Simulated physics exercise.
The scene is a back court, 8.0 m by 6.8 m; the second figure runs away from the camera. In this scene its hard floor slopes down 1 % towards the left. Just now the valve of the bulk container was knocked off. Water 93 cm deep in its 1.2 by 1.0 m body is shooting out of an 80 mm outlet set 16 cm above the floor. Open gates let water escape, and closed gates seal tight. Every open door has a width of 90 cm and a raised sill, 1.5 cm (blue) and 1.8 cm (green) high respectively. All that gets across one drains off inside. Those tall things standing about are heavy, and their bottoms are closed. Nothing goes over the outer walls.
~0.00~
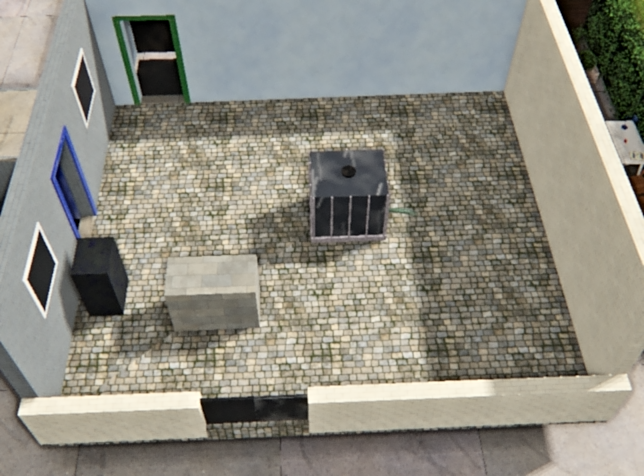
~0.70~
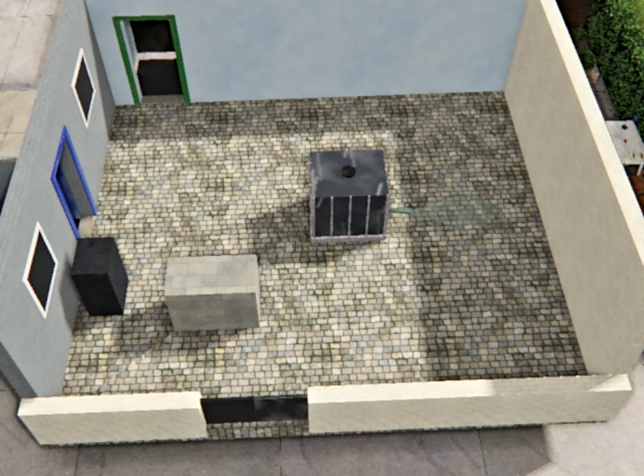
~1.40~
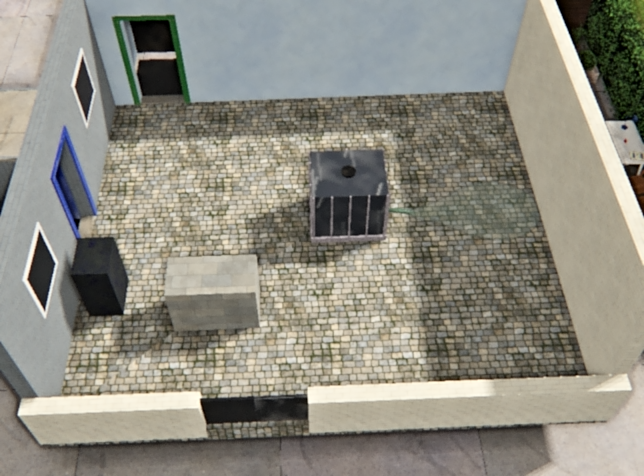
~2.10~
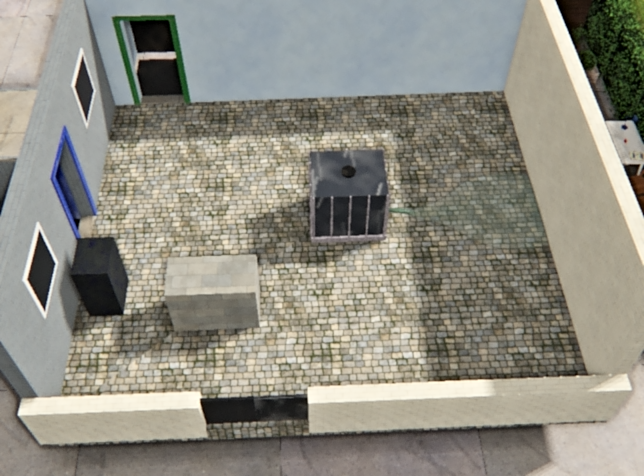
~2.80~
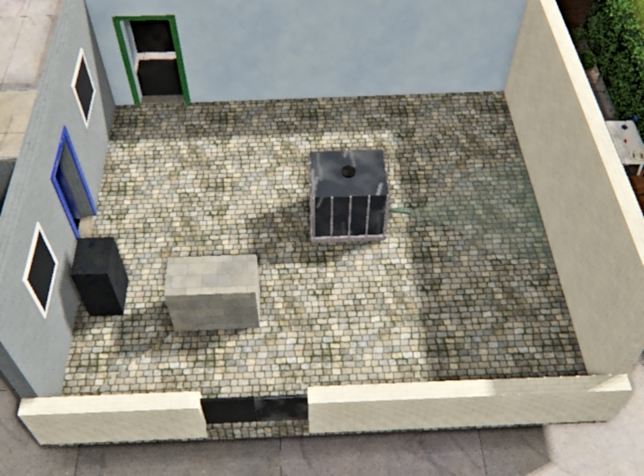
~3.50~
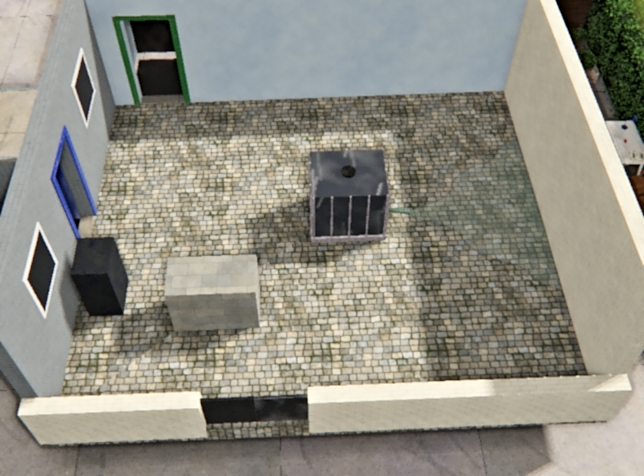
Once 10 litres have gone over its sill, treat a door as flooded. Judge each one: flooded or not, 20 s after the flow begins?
Blue door: Under the limit; green door: Under the limit.
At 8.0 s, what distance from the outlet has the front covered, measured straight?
Roughly 4.0 metres.
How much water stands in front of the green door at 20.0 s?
Roughly 0.0 cm deep.
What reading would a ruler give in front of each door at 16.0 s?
Reading (cm) - blue: 0.0; green: 0.0.
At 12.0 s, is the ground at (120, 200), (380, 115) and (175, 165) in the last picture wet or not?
First untouched, then waterlogged, then untouched.
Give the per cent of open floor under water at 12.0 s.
Roughly 35 per cent of the floor is wet.
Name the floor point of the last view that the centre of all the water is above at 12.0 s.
I'd put it at around pixel (476, 214).
After 5.0 s water covers 10 % of the floor and is deepest (4 cm) near (529, 211); blue door not reached, green door not reached.
After 8.0 s water covers 20 % of the floor and is deepest (4 cm) near (519, 212); blue door not reached, green door not reached.
After 12.0 s water covers 35 % of the floor and is deepest (4 cm) near (519, 212); blue door not reached, green door not reached.
After 16.0 s water covers 45 % of the floor and is deepest (4 cm) near (519, 212); blue door not reached, green door not reached.
After 20.0 s water covers 60 % of the floor and is deepest (3 cm) near (418, 216); blue door not reached, green door not reached.
